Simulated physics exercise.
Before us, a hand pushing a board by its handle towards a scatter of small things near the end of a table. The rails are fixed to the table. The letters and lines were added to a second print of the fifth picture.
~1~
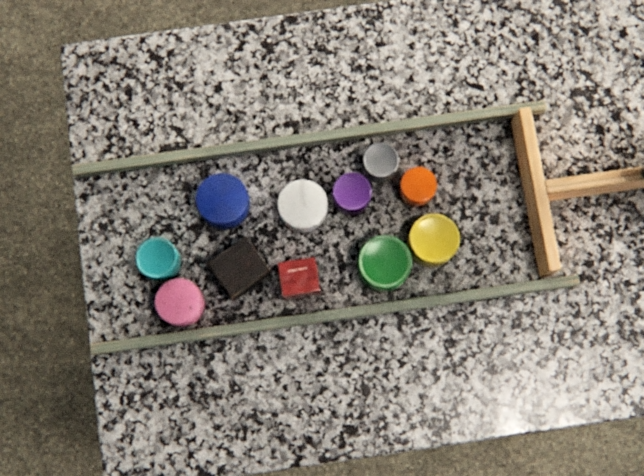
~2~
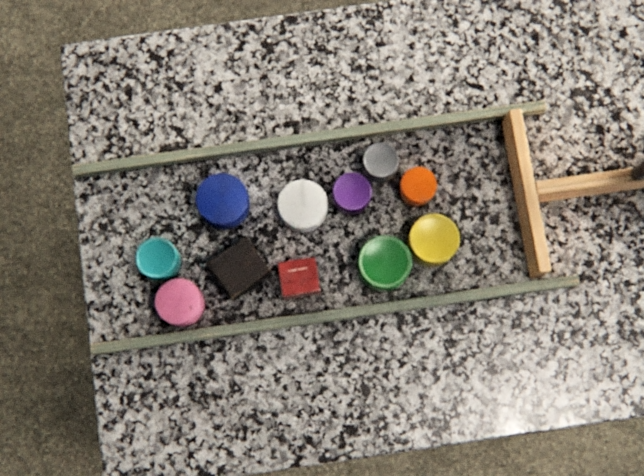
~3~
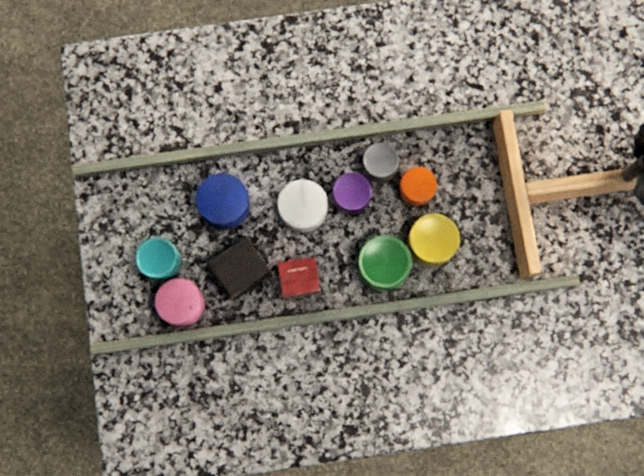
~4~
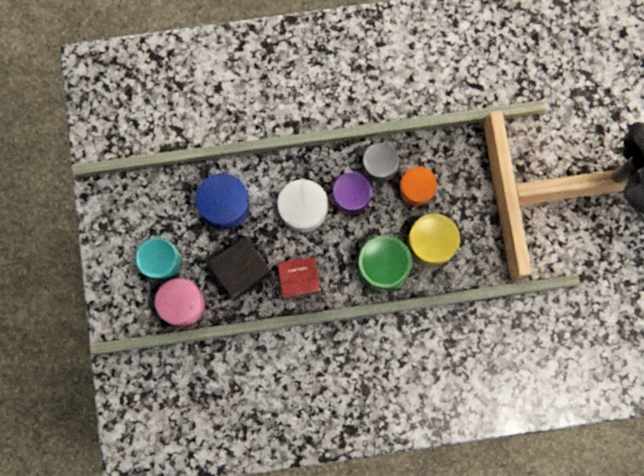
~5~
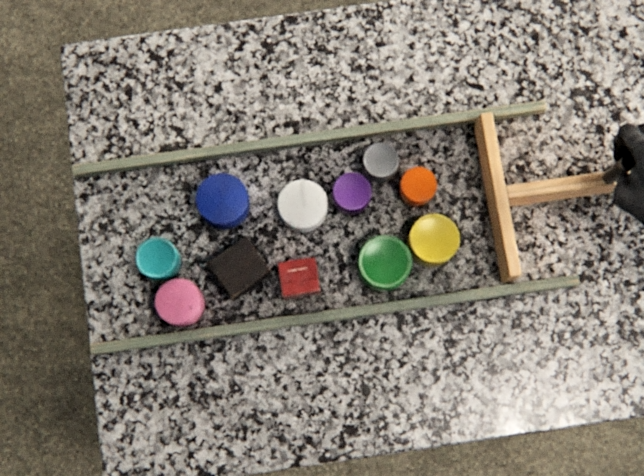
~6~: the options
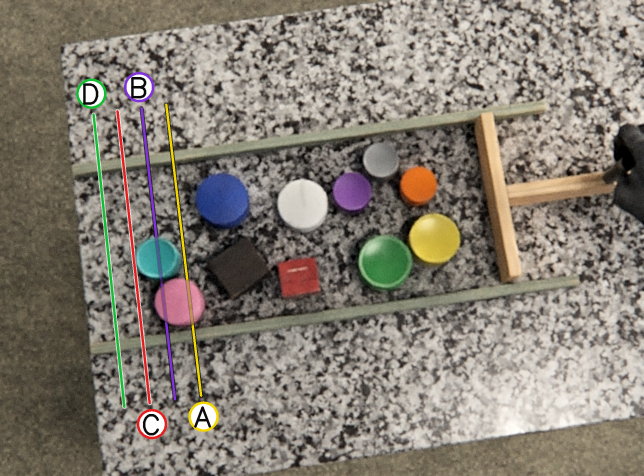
The clip opens on a speckled stone tabletop where colourful round containers, a black block and a red box sit between two rails, with a wooden board at the right. The board slides slowly a short way left, a dark-gloved hand coming into view on its handle, while the objects stay still.
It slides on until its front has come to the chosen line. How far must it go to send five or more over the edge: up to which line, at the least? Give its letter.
Enough have fallen by C.
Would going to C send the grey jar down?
By then, no.
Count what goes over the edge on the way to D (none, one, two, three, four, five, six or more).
In all, six or more.
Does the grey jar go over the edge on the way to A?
By then, no.
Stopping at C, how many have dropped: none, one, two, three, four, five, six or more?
By then, six or more.
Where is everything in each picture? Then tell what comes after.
Pink tin (180, 303); black block (240, 268); red box (299, 279), in the first picture.
Board (530, 189); white tin (302, 206), in the second picture.
Board (521, 190); turquoise tub (159, 260), in the third picture.
Board (511, 192); orange pot (418, 187), in the fourth picture.
Board (501, 193); yellow tub (433, 242); blue tin (224, 202); pink tin (180, 303), in the fifth picture.
On the marked copy, A at (183, 246); B at (158, 250); C at (133, 253); D at (109, 257).
Taking C. A third of the way, board (368, 212); black block (219, 268); blue tin (213, 203).
Two thirds of the way, board (235, 230); turquoise tub (90, 275); pink tin (124, 315).
When it is over, board (131, 245); turquoise tub over the edge; black block over the edge; seven fallen.
As for the rest, A drops only two; B drops only four; D drops nine, but is farther than needed.
